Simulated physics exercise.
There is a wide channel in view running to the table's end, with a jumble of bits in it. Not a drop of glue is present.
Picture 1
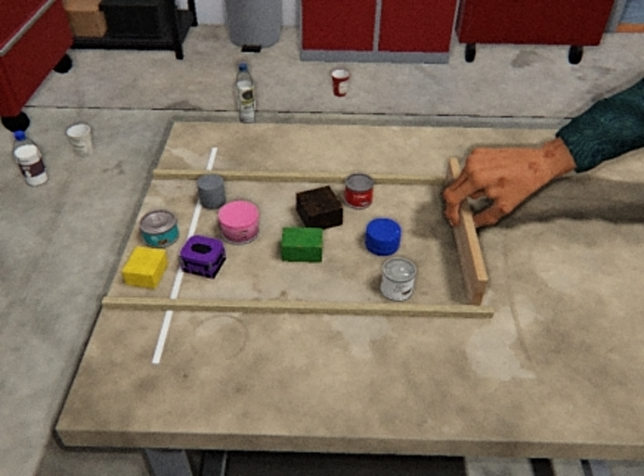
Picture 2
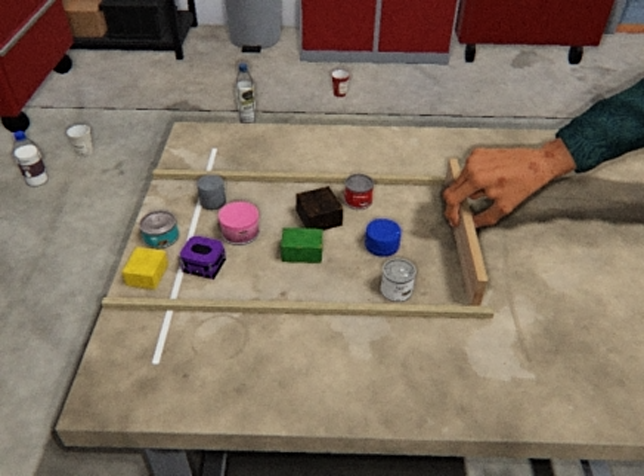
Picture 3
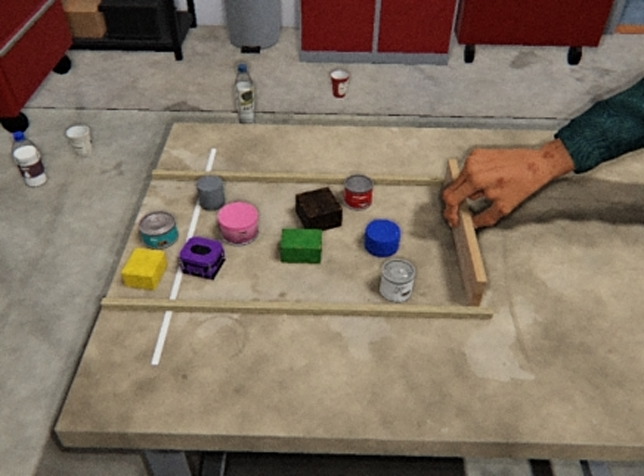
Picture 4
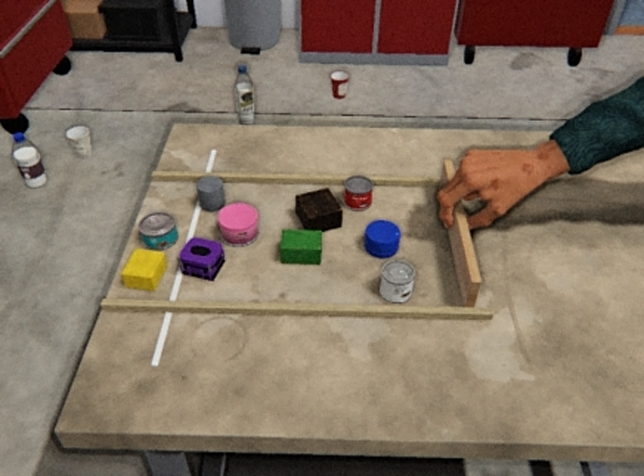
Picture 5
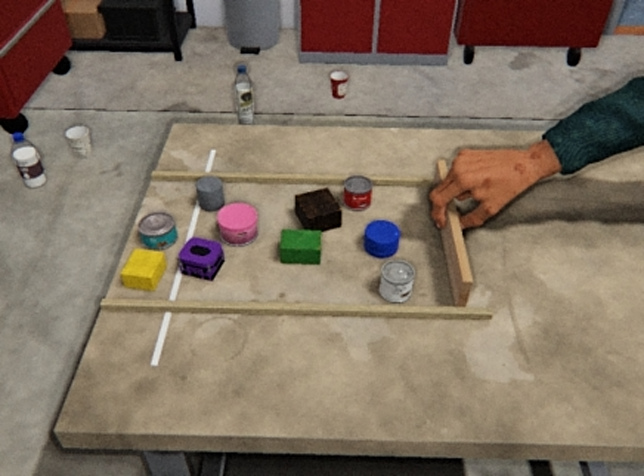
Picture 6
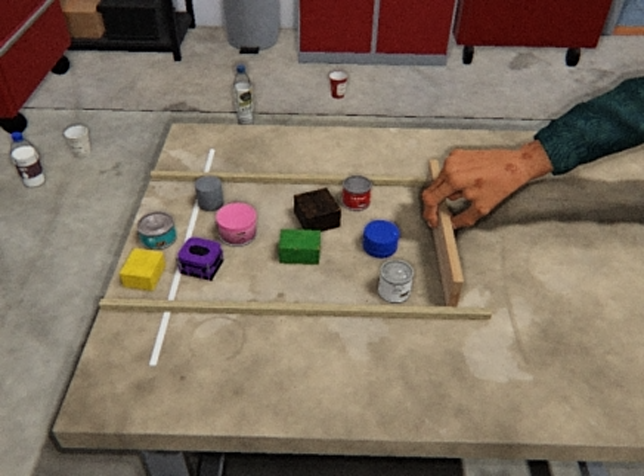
A hand sliding an upright wooden board slightly left along a channel towards scattered colourful tins, lids and blocks, which stay still.
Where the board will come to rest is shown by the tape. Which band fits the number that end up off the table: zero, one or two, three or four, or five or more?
It ends with a lone piece or a pair gone from the top.
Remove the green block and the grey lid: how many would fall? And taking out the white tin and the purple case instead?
Result: 1, then 1.
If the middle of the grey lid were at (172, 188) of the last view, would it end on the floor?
From that start, the object then is safe.
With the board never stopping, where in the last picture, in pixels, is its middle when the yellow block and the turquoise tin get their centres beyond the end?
First it's close to (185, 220), next close to (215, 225).
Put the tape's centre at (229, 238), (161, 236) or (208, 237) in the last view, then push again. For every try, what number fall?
You'd get 0, then 5, then 1.
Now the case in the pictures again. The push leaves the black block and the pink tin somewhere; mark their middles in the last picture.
In the last picture the first middle sits at (168, 203) and the other at (138, 222).
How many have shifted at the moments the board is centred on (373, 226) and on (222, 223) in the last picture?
Moved so far: 3, later 10.
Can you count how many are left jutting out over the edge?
3 overhanging.
Early on, none off yet; yellow block at rest near (143, 269); turquoise tin at rest near (157, 230); grey lid at rest near (209, 193).
A while later, none off yet; yellow block travelled a little near (126, 271); turquoise tin travelled a little near (136, 231); grey lid travelled about its own width near (187, 187).
Finally, the number that fall off is one or two; lost, turquoise tin.
